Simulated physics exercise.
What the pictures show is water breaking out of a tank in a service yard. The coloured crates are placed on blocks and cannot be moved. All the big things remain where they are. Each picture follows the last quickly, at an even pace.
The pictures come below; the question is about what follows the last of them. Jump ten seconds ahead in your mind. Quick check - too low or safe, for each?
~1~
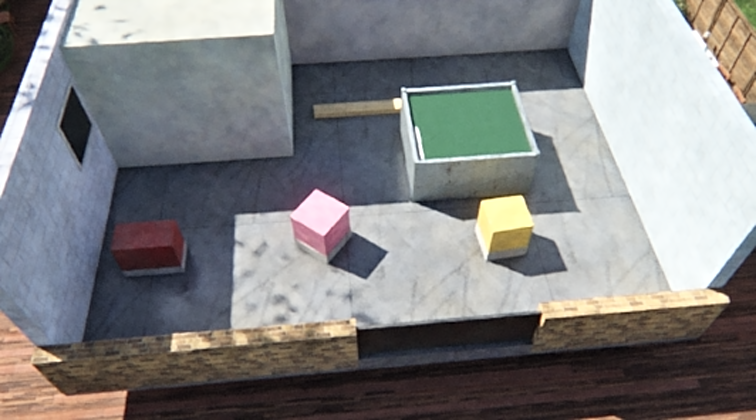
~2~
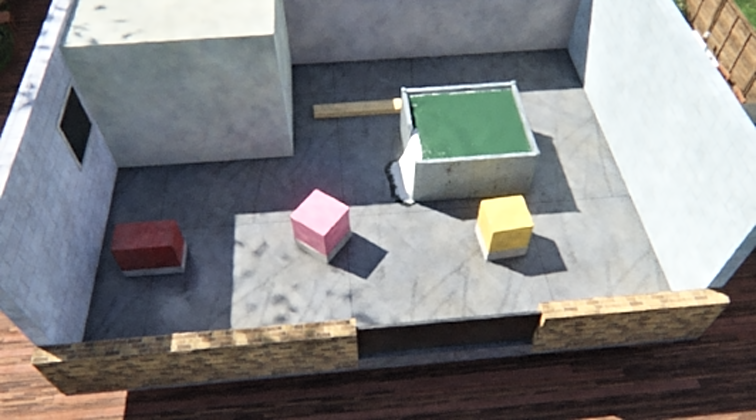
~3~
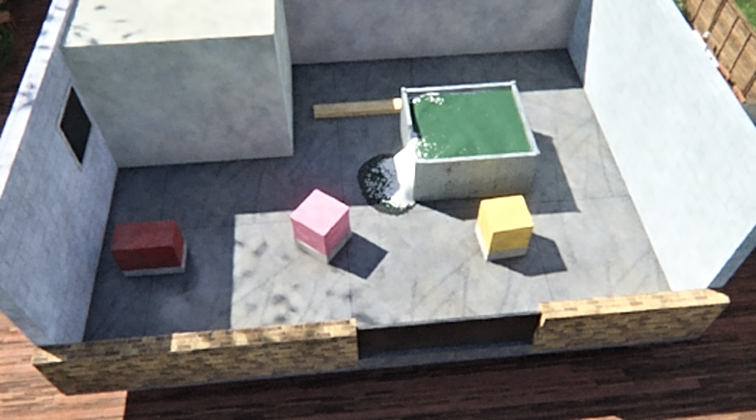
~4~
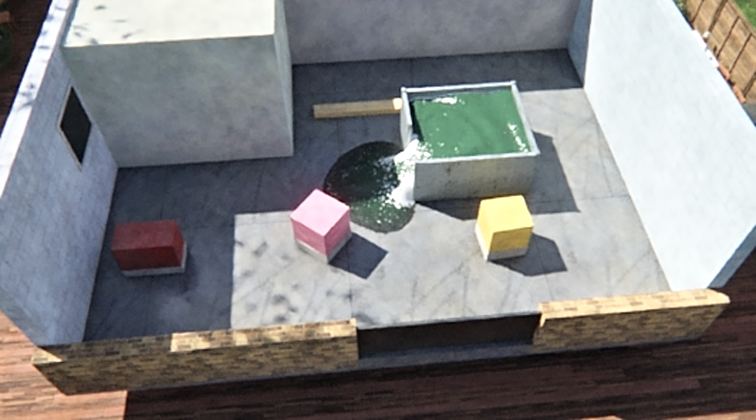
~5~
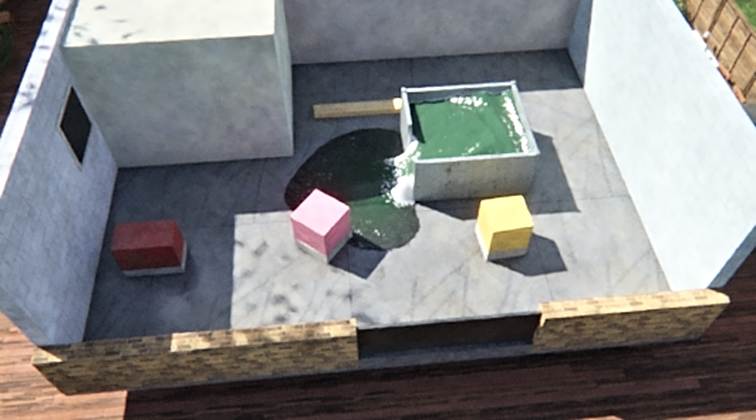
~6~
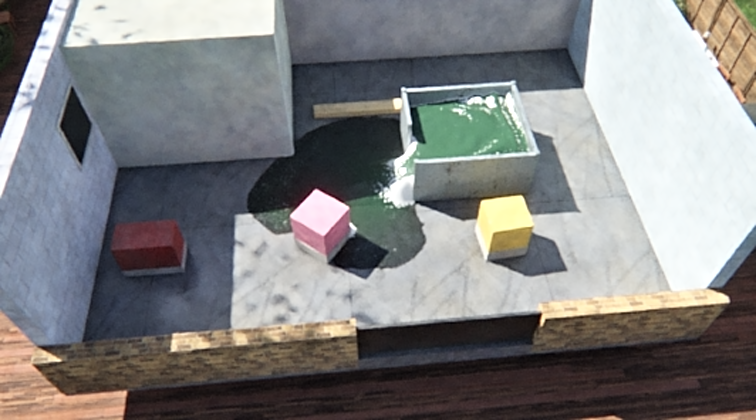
Yellow crate safe; red crate too low; pink crate too low.
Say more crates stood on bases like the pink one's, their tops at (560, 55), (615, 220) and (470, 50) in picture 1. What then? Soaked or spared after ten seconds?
As listed: Is safe, stays dry, remains dry.
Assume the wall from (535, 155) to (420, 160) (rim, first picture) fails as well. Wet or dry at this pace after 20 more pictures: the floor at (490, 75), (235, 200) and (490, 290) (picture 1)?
Taking the points one after the other, they come out not soaked, not soaked and inundated.
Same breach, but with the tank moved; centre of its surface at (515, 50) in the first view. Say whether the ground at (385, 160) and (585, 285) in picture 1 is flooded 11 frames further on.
One after the other: Flooded, clear.
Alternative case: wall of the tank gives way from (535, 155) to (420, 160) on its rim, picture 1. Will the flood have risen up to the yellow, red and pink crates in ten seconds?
Here's how it goes: The yellow is swamped, the red is swamped, and the pink is left untouched.
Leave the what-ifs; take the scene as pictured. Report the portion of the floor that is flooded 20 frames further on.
Some 55 per cent.
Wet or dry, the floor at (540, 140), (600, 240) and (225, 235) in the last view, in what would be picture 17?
Result by point, in sequence: Unwetted, then unwetted, then waterlogged.
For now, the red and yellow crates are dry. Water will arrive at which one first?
That one is the one in red.
A moment on, water covers 30 % of the floor; the yellow crate not reached, the red crate water round its plinth, the pink crate water round its plinth.
Next, water covers 40 % of the floor; the yellow crate not reached, the red crate water round its plinth, the pink crate water round its plinth.
Then, water covers 55 % of the floor; the yellow crate not reached, the red crate water round its plinth, the pink crate water round its plinth.
Later, water covers 75 % of the floor; the yellow crate water round its plinth, the red crate water round its plinth, the pink crate water round its plinth.
In the end, water covers 90 % of the floor; the yellow crate stayed above the water, the red crate was topped, the pink crate was topped.
